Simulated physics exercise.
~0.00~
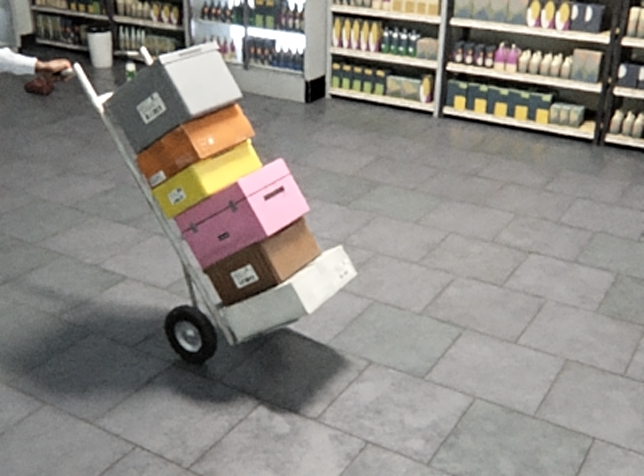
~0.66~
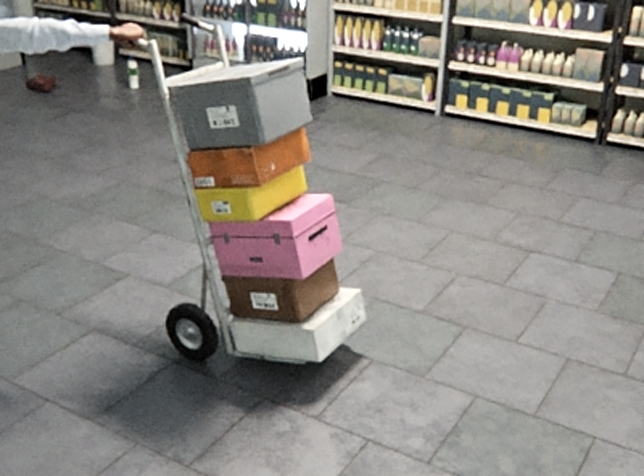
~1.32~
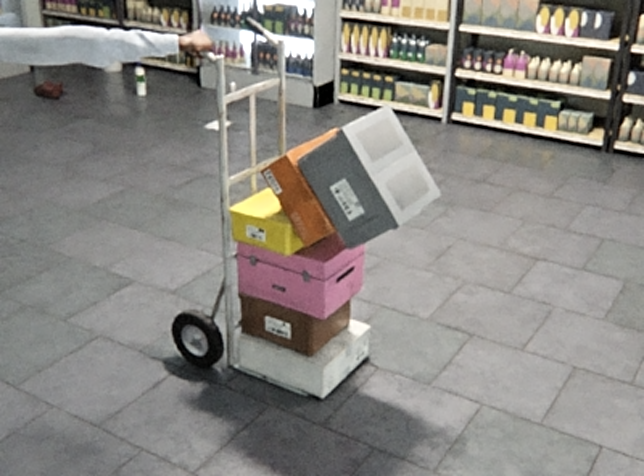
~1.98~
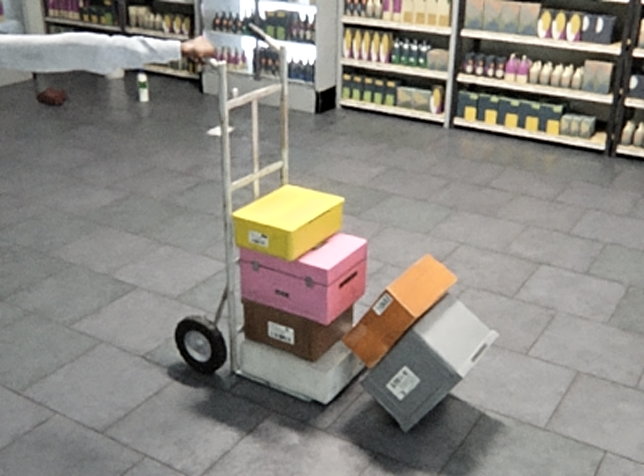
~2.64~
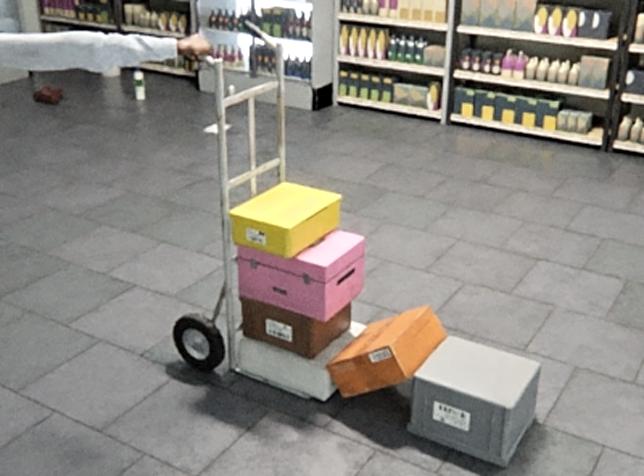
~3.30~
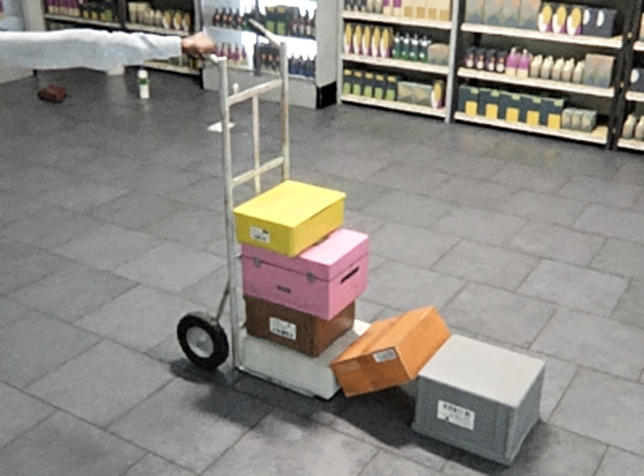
A hand tips a loaded hand truck upright, and the grey and orange boxes topple off the stack onto the tiled floor.
